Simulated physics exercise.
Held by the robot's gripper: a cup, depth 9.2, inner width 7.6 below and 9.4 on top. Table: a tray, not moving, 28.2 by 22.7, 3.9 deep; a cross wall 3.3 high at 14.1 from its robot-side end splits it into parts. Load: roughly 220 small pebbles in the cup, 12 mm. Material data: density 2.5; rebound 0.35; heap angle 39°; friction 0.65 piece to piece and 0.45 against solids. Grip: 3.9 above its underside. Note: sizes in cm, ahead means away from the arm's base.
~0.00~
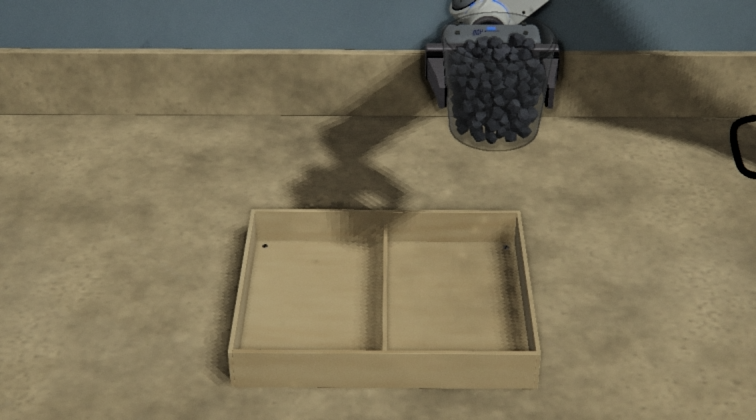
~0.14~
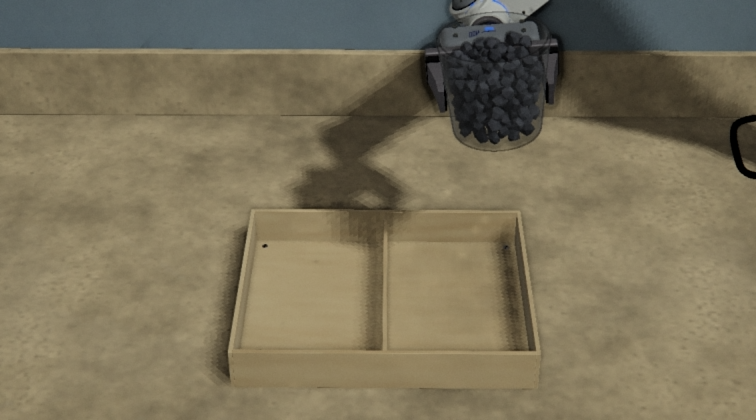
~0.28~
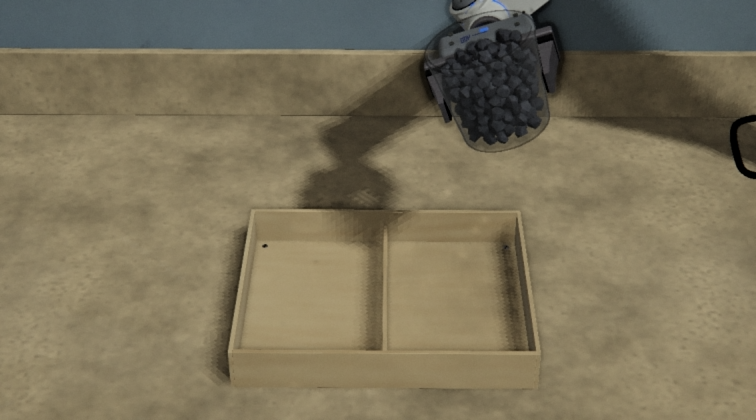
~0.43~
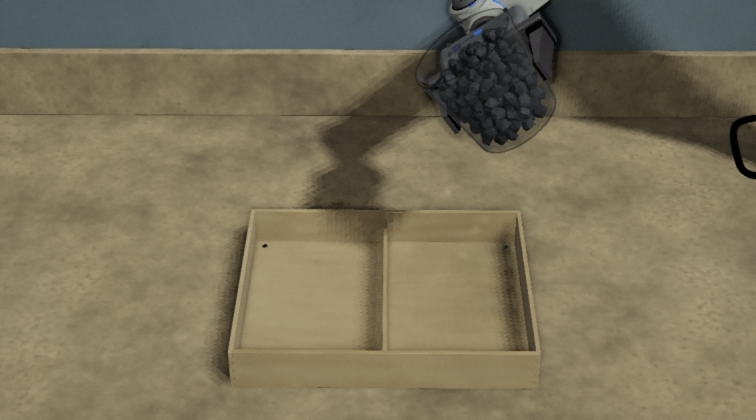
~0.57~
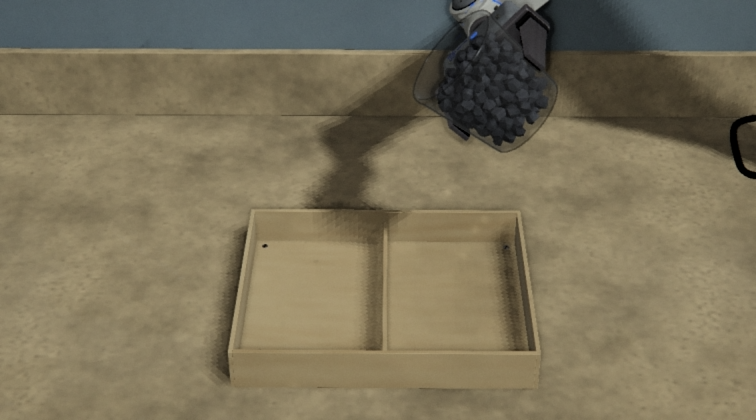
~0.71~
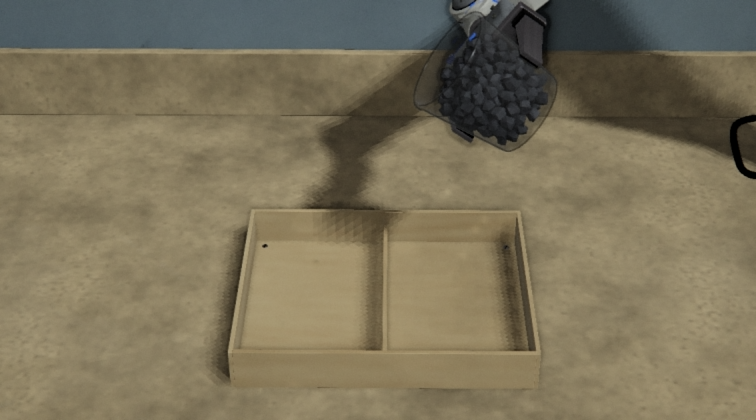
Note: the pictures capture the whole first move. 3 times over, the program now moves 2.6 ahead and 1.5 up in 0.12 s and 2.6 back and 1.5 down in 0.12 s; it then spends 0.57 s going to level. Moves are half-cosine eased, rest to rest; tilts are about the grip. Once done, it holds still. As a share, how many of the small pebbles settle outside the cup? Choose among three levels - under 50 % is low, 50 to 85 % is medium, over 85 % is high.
The level is low.
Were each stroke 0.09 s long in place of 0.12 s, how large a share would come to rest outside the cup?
About 35 per cent, then.
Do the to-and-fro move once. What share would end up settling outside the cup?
About 5 %.
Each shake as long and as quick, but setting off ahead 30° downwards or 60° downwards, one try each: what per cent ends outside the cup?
Near 0 and 0 percent respectively.
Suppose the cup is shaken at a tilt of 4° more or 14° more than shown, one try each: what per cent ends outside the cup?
I'd say close to 25 and 40 per cent, in that order.
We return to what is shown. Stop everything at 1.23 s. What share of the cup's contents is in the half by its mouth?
Around 50 in a hundred.
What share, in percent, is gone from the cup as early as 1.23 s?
About 5 in a hundred parts are out by then.
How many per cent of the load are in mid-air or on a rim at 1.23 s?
Estimated fraction: Near 4 %.
By 1.23 s, tilted 54° forward, highest piece 28 above the table; 206 in the cup, 4 in the far-side part, 1 in the robot-side part, 9 in flight or on a rim.
By 1.74 s, tilted 23° forward, highest piece 29 above the table; 188 in the cup, 26 in the far-side part, 6 in the robot-side part.
By 2.20 s, level, highest piece 30 above the table; 188 in the cup, 26 in the far-side part, 6 in the robot-side part.
By 3.25 s, level, highest piece 30 above the table; 188 in the cup, 26 in the far-side part, 6 in the robot-side part.
Final count, 188 in the cup, 26 in the far-side part, 6 in the robot-side part. That is 15 % outside the cup.
